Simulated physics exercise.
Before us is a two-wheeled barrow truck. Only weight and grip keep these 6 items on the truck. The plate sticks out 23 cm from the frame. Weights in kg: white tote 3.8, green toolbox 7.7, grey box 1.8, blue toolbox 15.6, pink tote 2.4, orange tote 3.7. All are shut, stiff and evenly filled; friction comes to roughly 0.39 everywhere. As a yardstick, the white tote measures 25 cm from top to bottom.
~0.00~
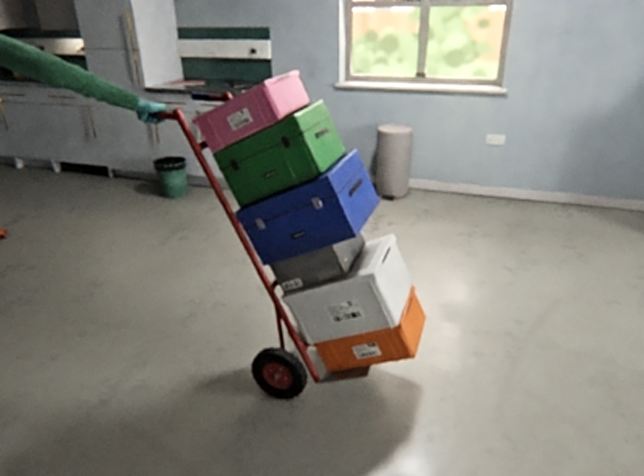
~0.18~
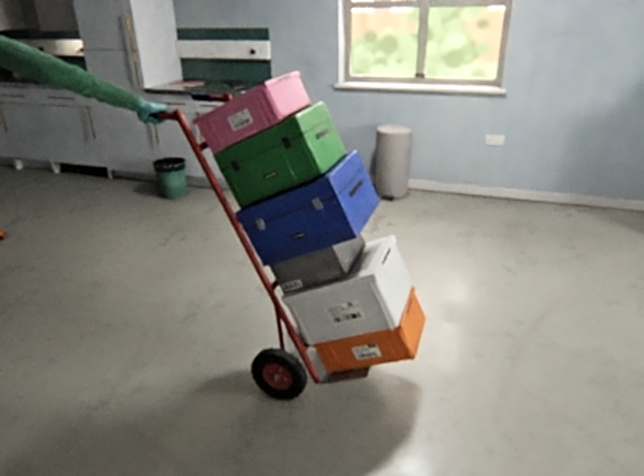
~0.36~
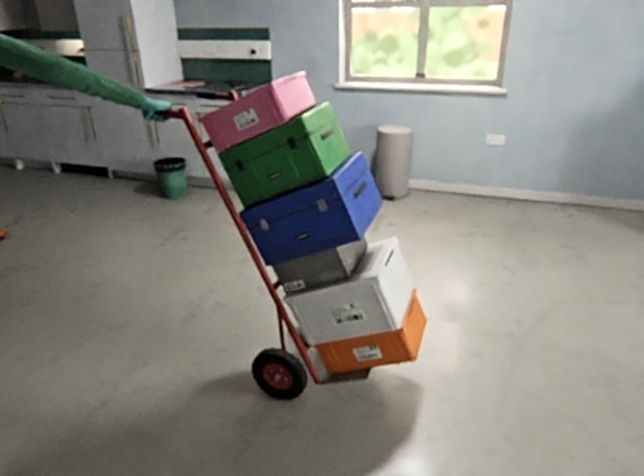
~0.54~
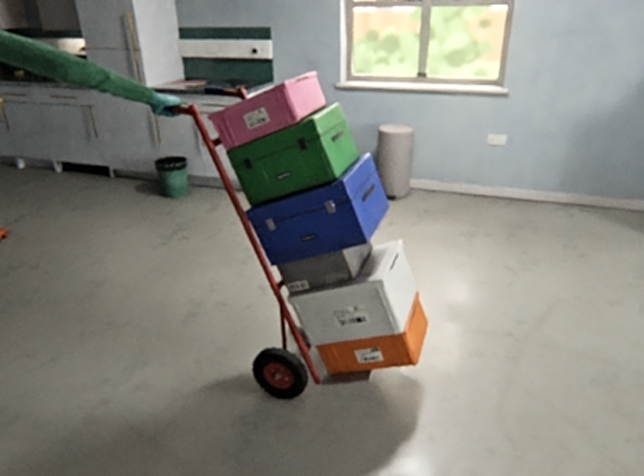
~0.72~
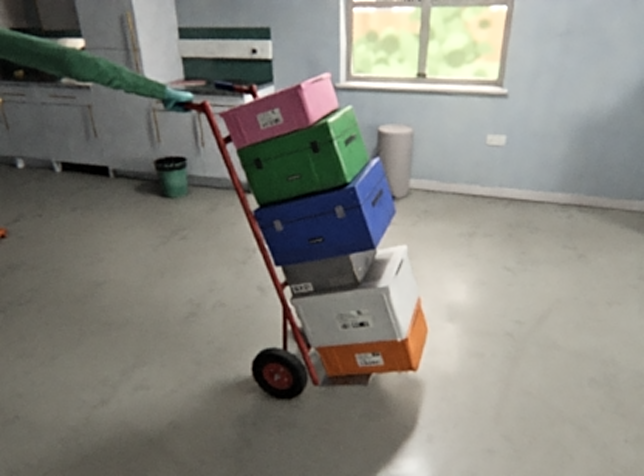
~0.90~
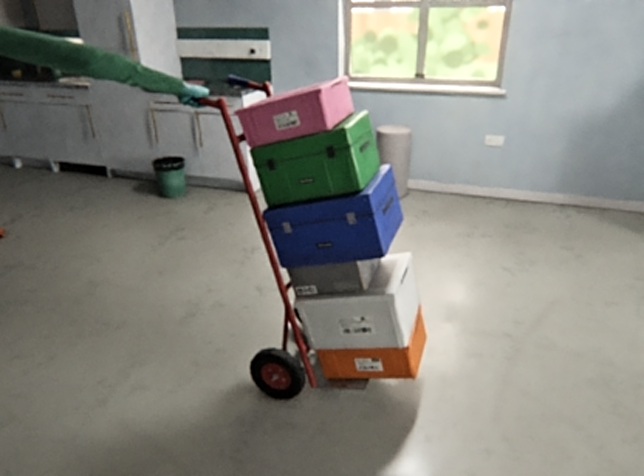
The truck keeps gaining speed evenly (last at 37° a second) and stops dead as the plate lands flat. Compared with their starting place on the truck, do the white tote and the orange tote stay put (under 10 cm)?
The white tote keeps its place, the orange tote keeps its place.
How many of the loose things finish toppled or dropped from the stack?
4 of them.
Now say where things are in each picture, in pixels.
The first frame shows leaning back 25°; white tote (350, 290); orange tote (371, 330).
The second frame shows leaning back 25°; blue toolbox (311, 208); pink tote (255, 112).
The third frame shows leaning back 24°; green toolbox (286, 155); grey box (321, 255).
The fourth frame shows leaning back 22°; blue toolbox (321, 209); pink tote (270, 111).
The fifth frame shows leaning back 19°; green toolbox (305, 156); grey box (331, 258).
The sixth frame shows leaning back 15°; white tote (360, 301); orange tote (373, 342).
After 2.00 s, truck upright; white tote 4° off its base near (378, 322); orange tote 4° off its base near (375, 360); pink tote 18° off its base.
After 2.70 s, truck upright; green toolbox, blue toolbox and pink tote now dropped from the stack; grey box 66° off its base.
After 3.10 s, truck upright; white tote 4° off its base near (379, 322); orange tote 4° off its base near (375, 360); grey box on its side.
In the end (3.9 s), dropped from the stack, green toolbox, grey box, blue toolbox and pink tote; the other 2 under 10 cm from the start. In the last view, white tote near (372, 320), orange tote near (373, 360).
